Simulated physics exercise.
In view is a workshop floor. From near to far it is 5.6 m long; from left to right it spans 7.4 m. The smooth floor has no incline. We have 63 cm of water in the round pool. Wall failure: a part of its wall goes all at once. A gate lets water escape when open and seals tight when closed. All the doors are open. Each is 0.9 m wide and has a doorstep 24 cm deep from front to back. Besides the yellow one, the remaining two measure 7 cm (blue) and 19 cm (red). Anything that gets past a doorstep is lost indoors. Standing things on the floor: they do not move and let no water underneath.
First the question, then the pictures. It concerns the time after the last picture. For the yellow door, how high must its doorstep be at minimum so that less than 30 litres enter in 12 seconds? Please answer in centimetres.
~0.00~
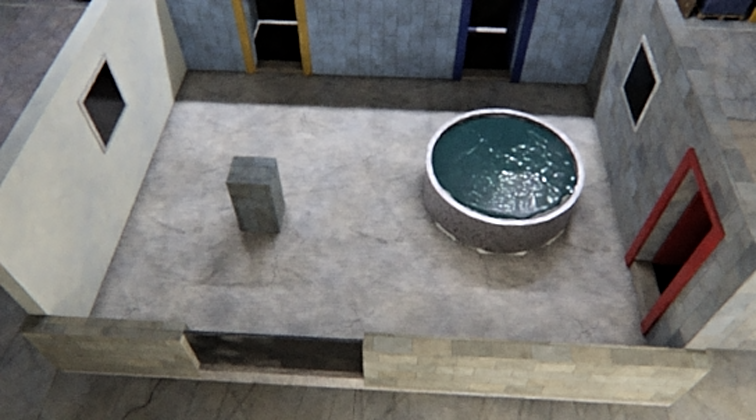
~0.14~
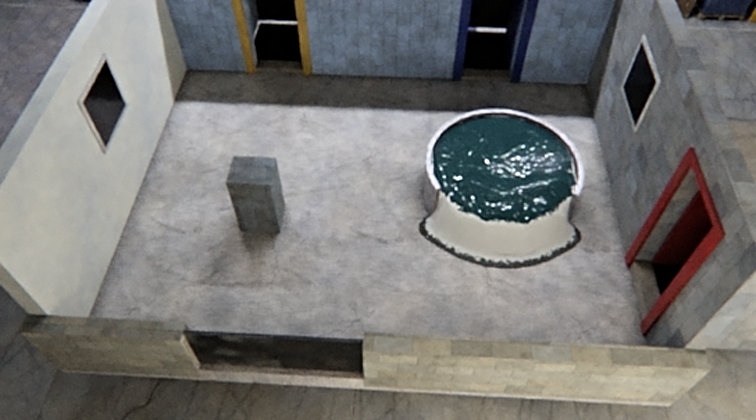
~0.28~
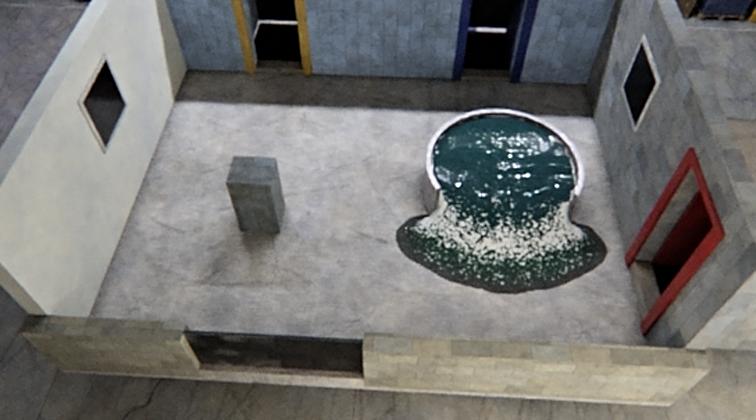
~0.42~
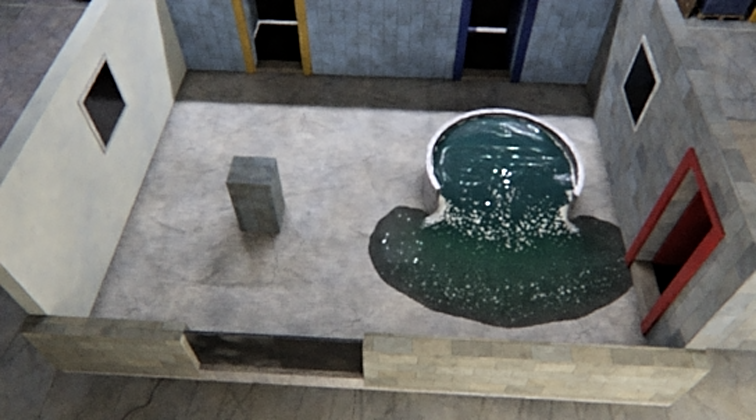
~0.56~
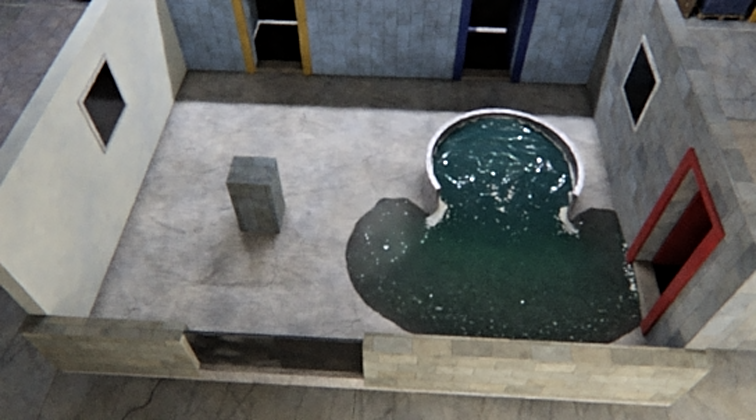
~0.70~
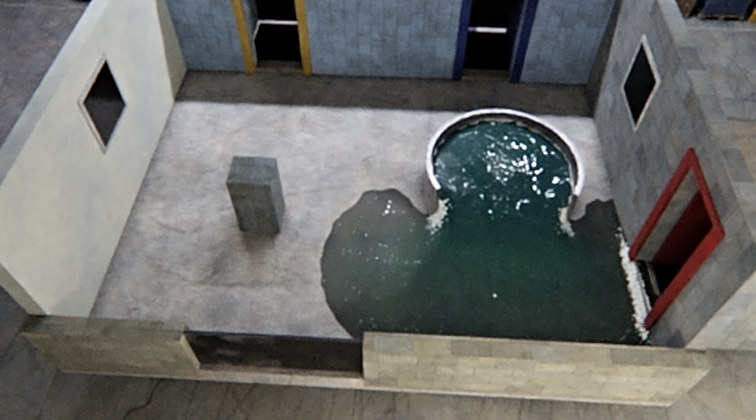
It must be at least about 6.5 cm.
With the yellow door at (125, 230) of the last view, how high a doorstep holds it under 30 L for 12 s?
Roughly 10.0 cm.
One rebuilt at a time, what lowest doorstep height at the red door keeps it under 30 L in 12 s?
Door red, min height approx. 18 cm.
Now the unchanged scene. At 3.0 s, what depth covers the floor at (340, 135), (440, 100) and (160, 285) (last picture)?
In that order: 0, 0 and 5 cm.
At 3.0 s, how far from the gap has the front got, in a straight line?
The front is some 5.8 m out.
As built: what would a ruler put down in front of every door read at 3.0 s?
In cm: Blue 0, red 21, yellow 0.
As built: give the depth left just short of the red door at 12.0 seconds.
Some 4.5 centimetres.
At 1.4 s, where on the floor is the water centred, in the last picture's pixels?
Roughly (498, 257).
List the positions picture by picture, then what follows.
In the first frame, the round pool at (503, 166) is whole and still, 63 cm deep; the yellow door at (273, 27) is dry.
In the second frame, the gap is at (504, 243), the front 0.3 m out at (574, 241); the back of the round pool holds 63 cm.
In the third frame, the front is at (406, 246), 0.7 m from the gap at (503, 244); 1.8 m2 of floor is wet, 63 cm left at the back.
In the fourth frame, the gap is at (503, 245), the front 1.2 m out at (400, 285); the back of the round pool holds 63 cm.
In the fifth frame, water pours out at (503, 245) and has run 1.6 m, to (641, 317); about 6 cm deep outside, 56 cm at the back.
In the sixth frame, the front is at a hidden place, 2.1 m from the gap at (503, 246); 8.8 m2 of floor is wet, 53 cm left at the back; 3.8 m in a straight line remain to the yellow door at (273, 27).
After 1.4 s water covers 30 % of the floor, deepest (42 cm) near (626, 375); it has not reached the yellow door.
After 3.0 s water covers 40 % of the floor, deepest (24 cm) near (641, 376); it has not reached the yellow door.
After 12.0 s water covers 100 % of the floor, deepest (10 cm) near (399, 312); 7 cm at the yellow door, 7 litres in over its 9 cm doorstep.
At the yellow door as built, the water arrived by 5.8 s and peaked near 11 cm at 7.0 s.
With a doorstep of 5.5 cm, 49 litres would have come in within the 12 s; with 7.5 cm, 20 litres. So under 30 litres takes about 6.5 cm.
